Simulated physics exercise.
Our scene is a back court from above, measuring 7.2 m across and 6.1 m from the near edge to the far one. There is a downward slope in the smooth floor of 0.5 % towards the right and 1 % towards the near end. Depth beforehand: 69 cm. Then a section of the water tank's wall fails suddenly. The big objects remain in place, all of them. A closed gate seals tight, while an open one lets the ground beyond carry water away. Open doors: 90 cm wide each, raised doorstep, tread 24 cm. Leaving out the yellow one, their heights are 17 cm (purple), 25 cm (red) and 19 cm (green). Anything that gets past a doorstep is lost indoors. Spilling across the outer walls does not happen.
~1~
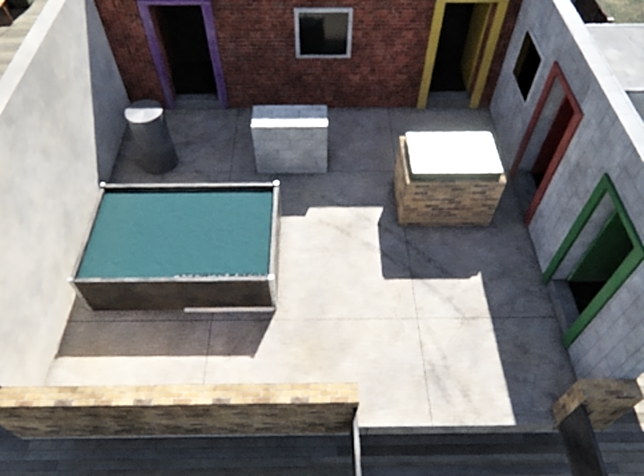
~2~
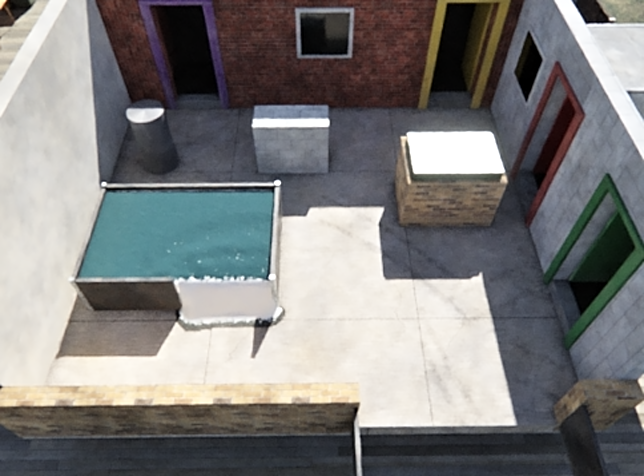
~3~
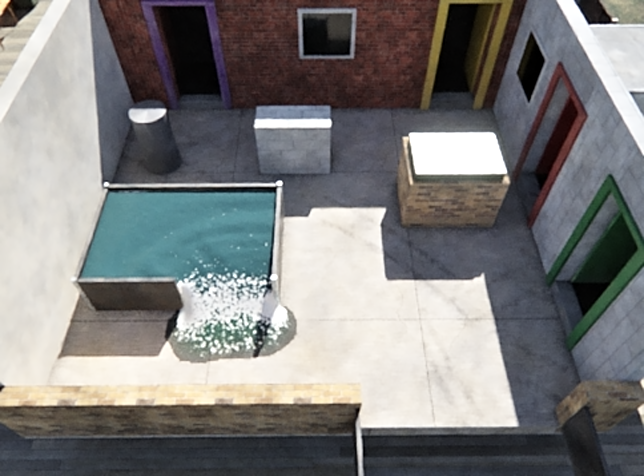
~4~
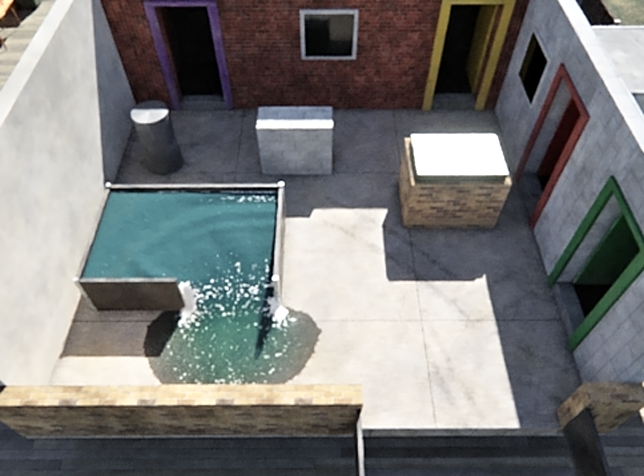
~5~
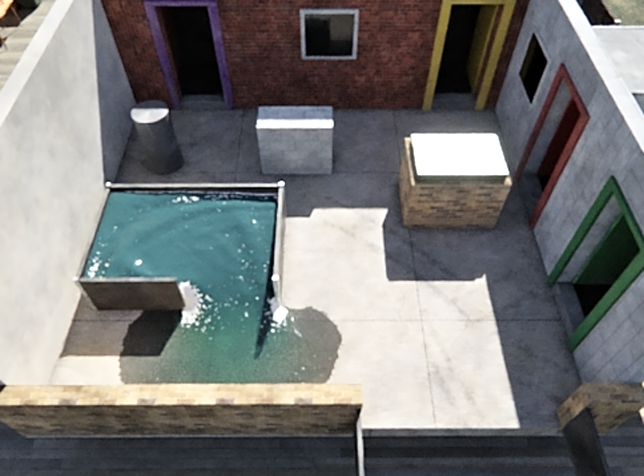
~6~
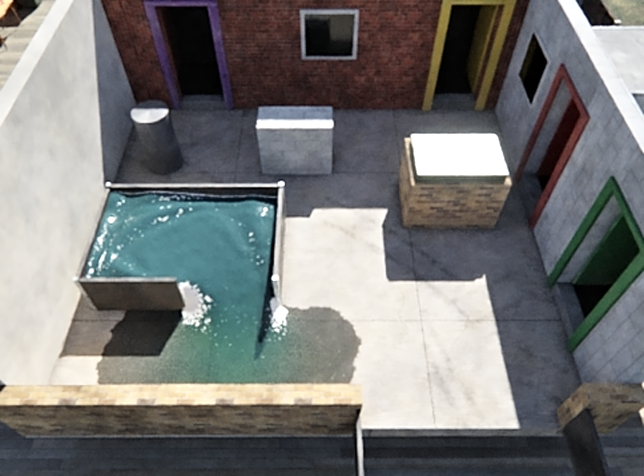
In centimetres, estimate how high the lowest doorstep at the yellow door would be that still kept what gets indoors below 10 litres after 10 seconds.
It comes to roughly 8 cm.
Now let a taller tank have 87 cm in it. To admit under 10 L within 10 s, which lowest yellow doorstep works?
You'd need a step of close to 11.5 cm.
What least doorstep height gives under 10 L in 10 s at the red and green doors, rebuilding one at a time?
Close to 7.0 cm (red) and close to 17 cm (green).
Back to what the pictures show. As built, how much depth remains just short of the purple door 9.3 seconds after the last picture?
Roughly 2.5 cm deep.
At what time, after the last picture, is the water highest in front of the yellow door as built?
The depth peaks at about 5.0 seconds.
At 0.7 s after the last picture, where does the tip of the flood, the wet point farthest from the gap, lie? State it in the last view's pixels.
I'd put the front's tip around (454, 409).
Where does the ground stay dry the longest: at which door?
The yellow one comes last.
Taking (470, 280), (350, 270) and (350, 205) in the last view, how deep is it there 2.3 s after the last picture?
Approx. 3 / 0 / 0 cm.
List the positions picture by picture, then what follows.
In the first picture, still water, 69 cm deep, in the water tank at (182, 232); the yellow door at (457, 64) is dry.
In the second picture, the front is at (189, 326), 0.3 m from the gap at (227, 296); 0.3 m2 of floor is wet, 69 cm left at the back.
In the third picture, the front is at (199, 358), 0.8 m from the gap at (229, 298); 1.1 m2 of floor is wet, 69 cm left at the back.
In the fourth picture, the gap is at (231, 299), the front 1.4 m out at a hidden place; the back of the water tank holds 68 cm.
In the fifth picture, water pours out at (231, 299) and has run 1.6 m, to a hidden place; about 8 cm deep outside, 60 cm at the back.
In the sixth picture, the front is at a hidden place, 1.7 m from the gap at (231, 299); 4.1 m2 of floor is wet, 58 cm left at the back; the yellow door at (463, 66), 6.0 m from the gap, is still 5.6 m from the nearest water.
Then, 0.7 s after the last picture water covers 15 % of the floor, deepest (50 cm) near (234, 409); it has not reached the yellow door.
Then, 2.3 s after the last picture water covers 40 % of the floor, deepest (34 cm) near (220, 409); it has not reached the yellow door.
Then, 9.3 s after the last picture water covers 95 % of the floor, deepest (12 cm) near (220, 409); 6 cm at the yellow door, 0 litres in over its 21 cm doorstep.
At the yellow door as built, the water peaked near 10 cm, 5.1 s after the last picture.
With a doorstep of 6.5 cm, 22 litres would have come in within the 10 s; with 9 cm, 4 litres. So under 10 litres takes about 8 cm.
